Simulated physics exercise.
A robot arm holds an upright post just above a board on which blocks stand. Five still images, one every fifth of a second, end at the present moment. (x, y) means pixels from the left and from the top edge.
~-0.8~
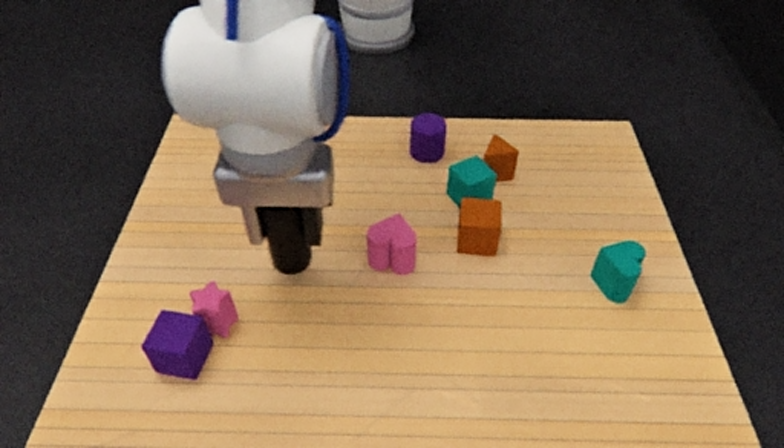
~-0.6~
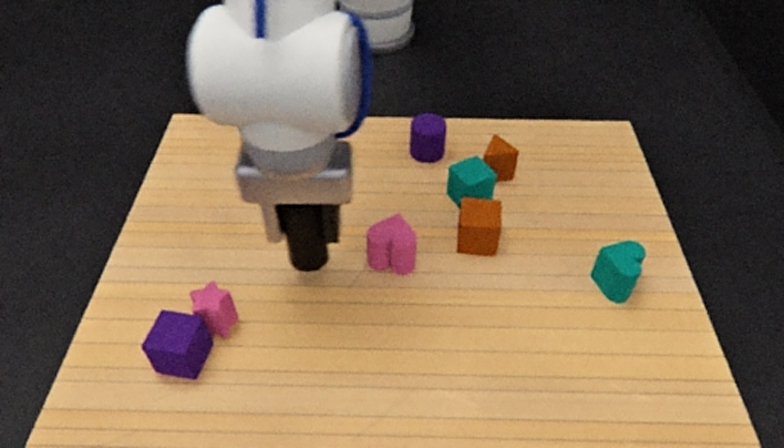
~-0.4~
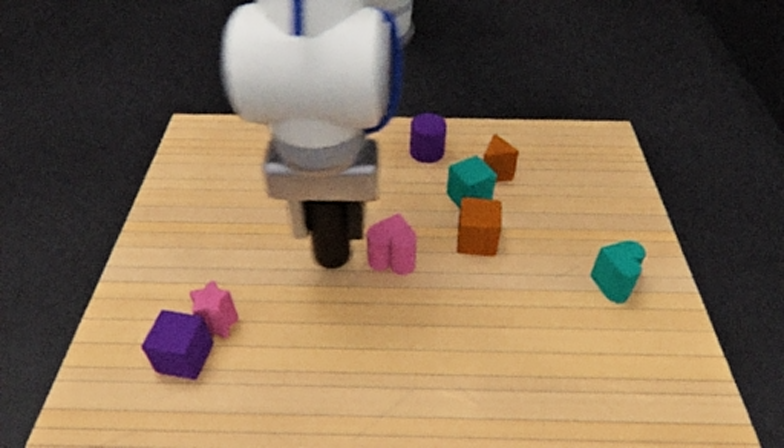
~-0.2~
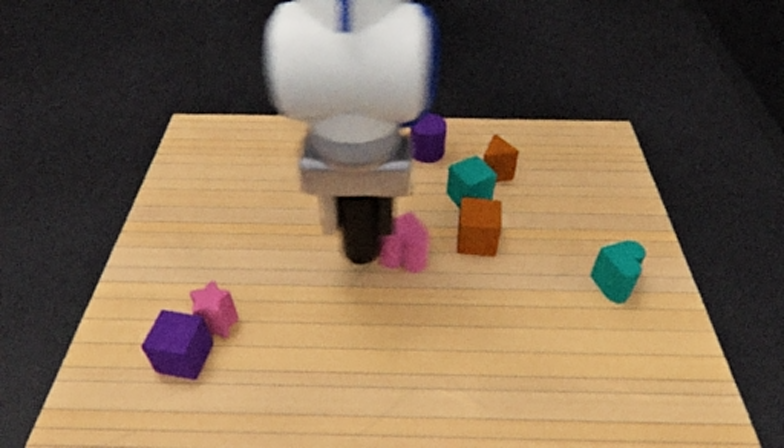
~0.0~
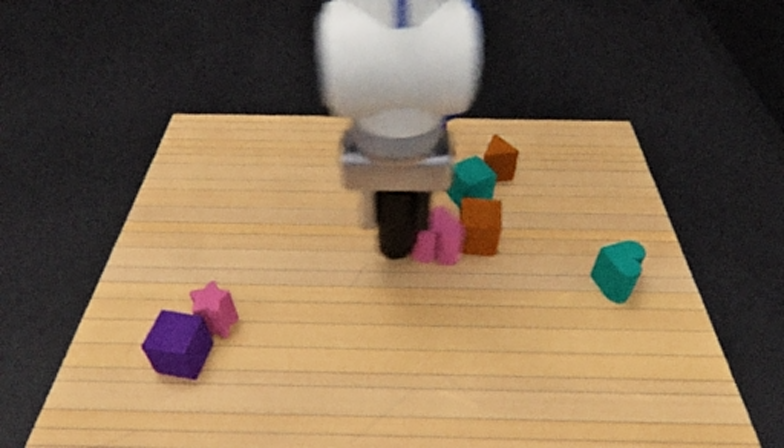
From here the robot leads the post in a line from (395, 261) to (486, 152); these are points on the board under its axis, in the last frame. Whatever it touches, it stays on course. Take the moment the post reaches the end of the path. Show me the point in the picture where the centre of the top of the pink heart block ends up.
Its top centre is at about (477, 199).
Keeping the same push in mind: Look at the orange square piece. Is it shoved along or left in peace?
Once the path is done, it is somewhere new.
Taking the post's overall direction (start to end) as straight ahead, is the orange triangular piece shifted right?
Yes, I think so.
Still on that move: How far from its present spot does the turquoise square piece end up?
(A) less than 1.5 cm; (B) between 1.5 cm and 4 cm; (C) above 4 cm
C
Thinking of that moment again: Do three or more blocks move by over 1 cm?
Yes, that is how it ends up.
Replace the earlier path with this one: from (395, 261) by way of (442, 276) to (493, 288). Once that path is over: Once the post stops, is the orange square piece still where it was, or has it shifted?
It shifts position.
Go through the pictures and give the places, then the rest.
The first picture shows post's lower end (292, 260); pink heart block (393, 231); turquoise square piece (473, 169); orange square piece (481, 212); orange triangular piece (500, 146).
The second picture shows post (309, 257); blocks still.
The third picture shows post (332, 254); blocks still.
The fourth picture shows post (361, 250); pink heart block (405, 229).
The fifth picture shows post (396, 245); pink heart block (439, 223); turquoise square piece (473, 169); orange square piece (482, 212); orange triangular piece (500, 146).
On the path given first. One third of the way, post (432, 204); pink heart block (472, 202), turned 65° clockwise; orange square piece (511, 212), turned 20° clockwise.
Two thirds of the way, post (462, 168); pink heart block (477, 200), turned 75° clockwise; turquoise square piece (499, 156), turned 40° clockwise; orange square piece (514, 213), turned 30° clockwise; orange triangular piece (520, 138), turned 50° anticlockwise.
At the end, post (489, 136); pink heart block (477, 200), turned 75° clockwise; turquoise square piece (507, 154), turned 60° clockwise; orange square piece (514, 213), turned 30° clockwise; orange triangular piece (523, 138), turned 70° anticlockwise.
